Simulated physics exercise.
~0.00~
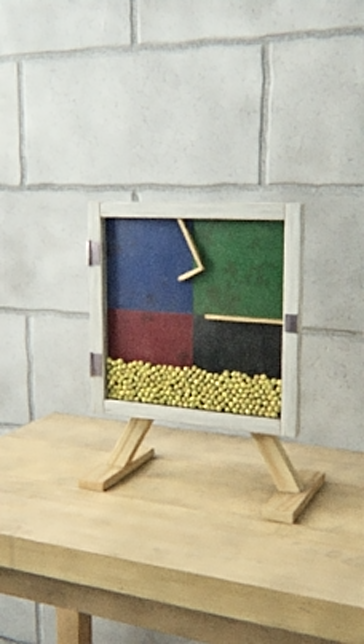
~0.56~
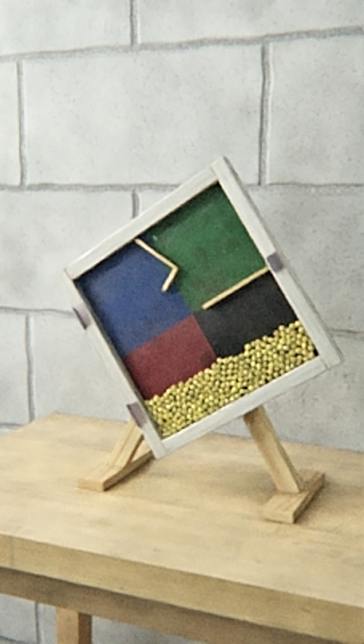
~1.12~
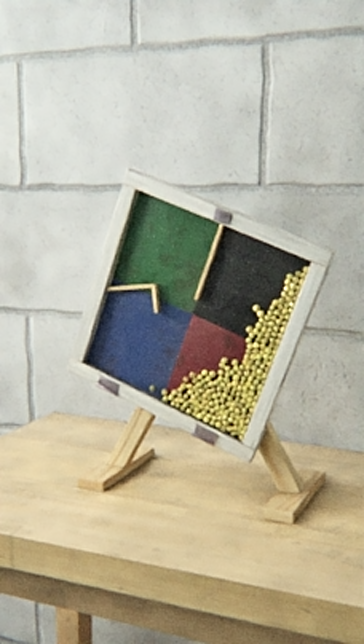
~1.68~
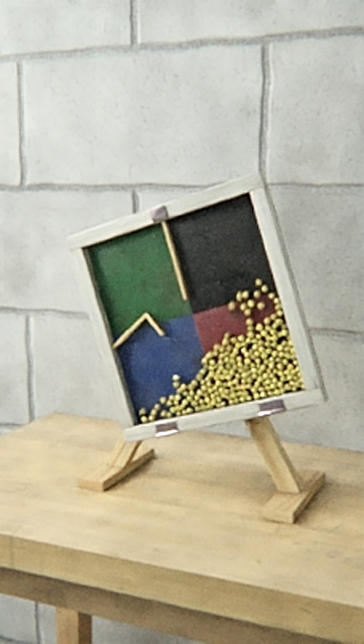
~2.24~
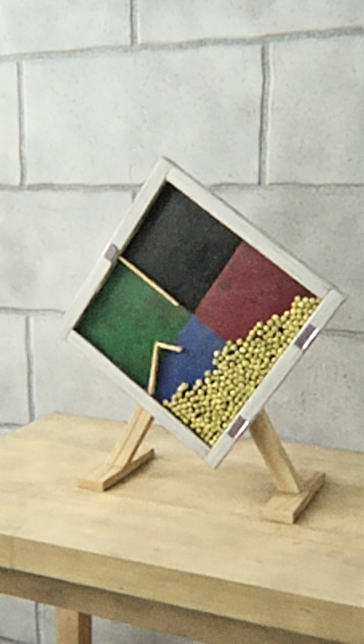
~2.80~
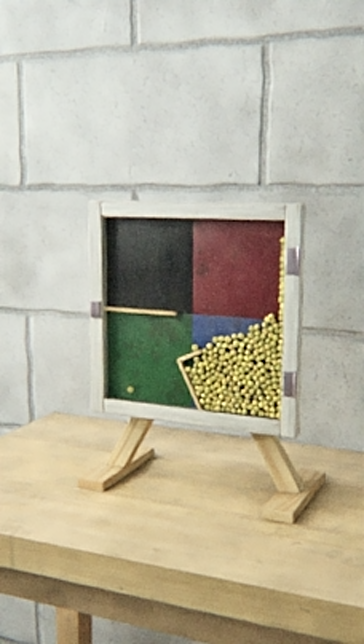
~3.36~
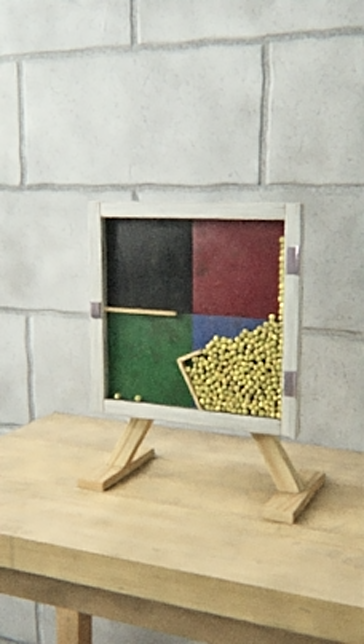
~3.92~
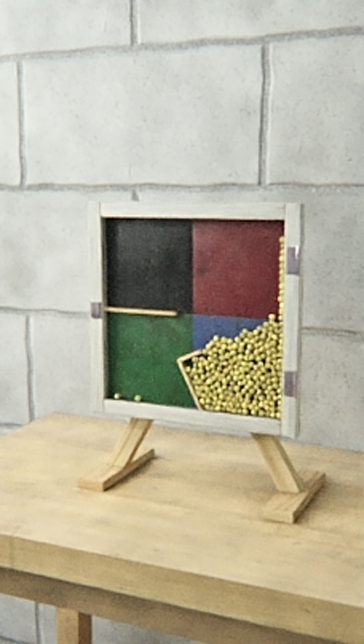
On a wooden table before a pale block wall, a square framed case stands on two wooden feet, its back painted blue, green, red and black. Small yellowish beads lie level along the bottom, over the red and black quarters. The case turns counterclockwise, and the beads slide into a sloping heap toward the lower right. As it keeps turning, they spill from black and red into blue. It stops upside down, with most beads piled in the blue quarter behind an angled strip, a thin column up the right edge, and a few strays resting at the bottom of green.
